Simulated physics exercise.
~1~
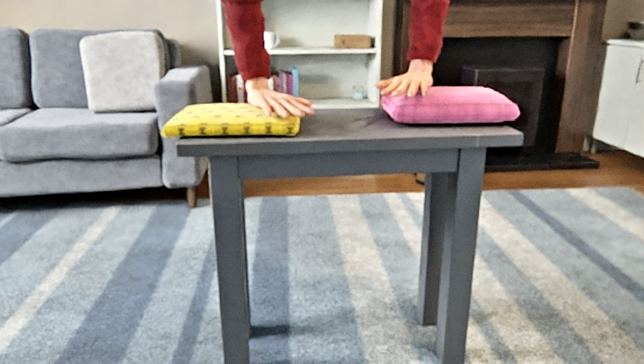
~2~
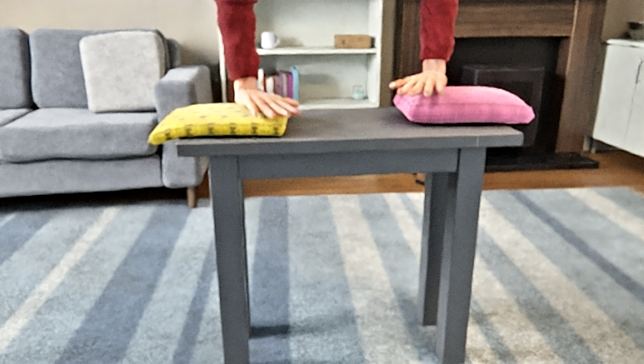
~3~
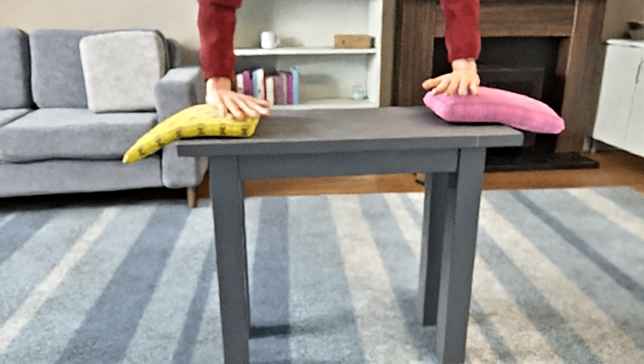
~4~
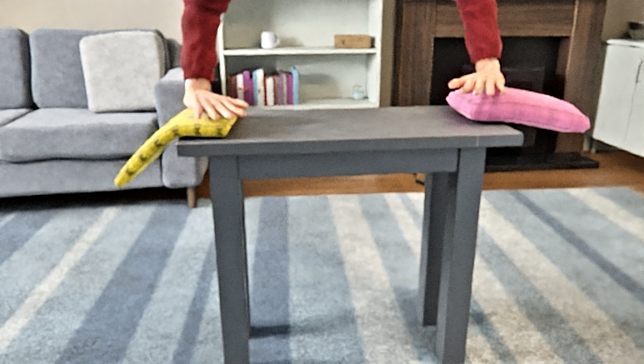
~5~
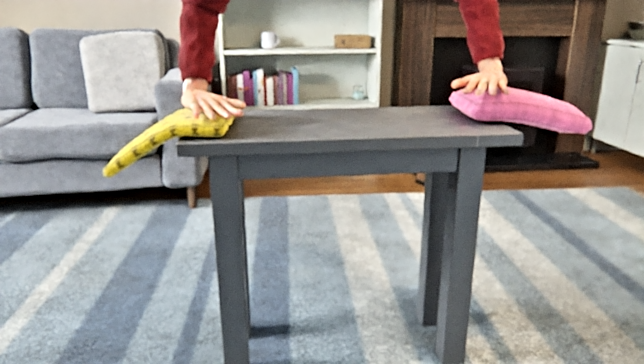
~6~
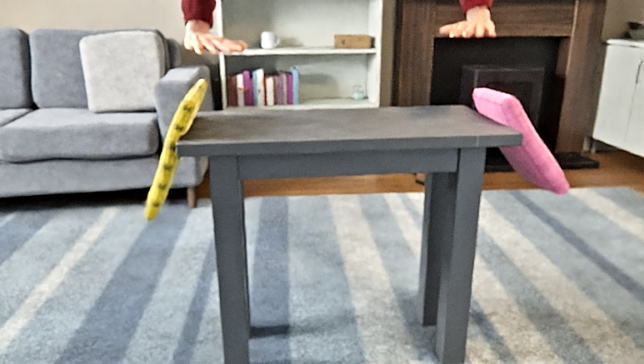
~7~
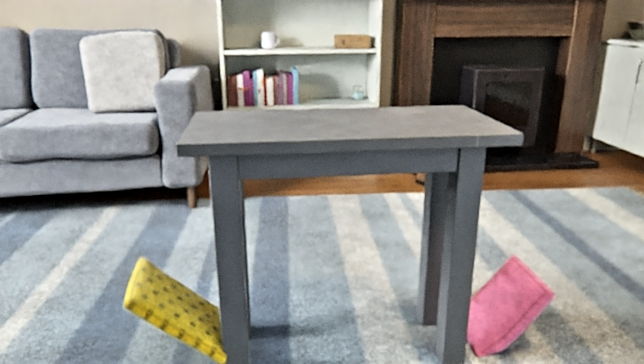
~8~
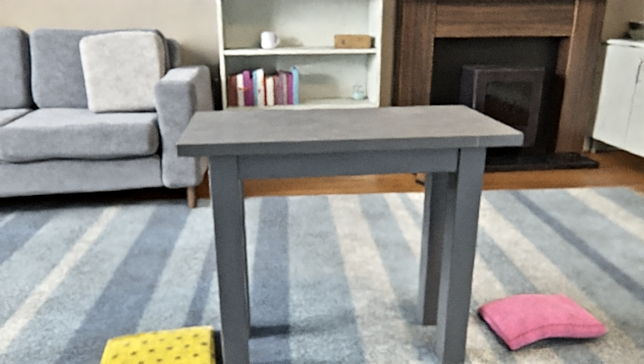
Yellow and pink cushions sliding apart under two hands on a grey table, then tipping off opposite ends onto the rug.
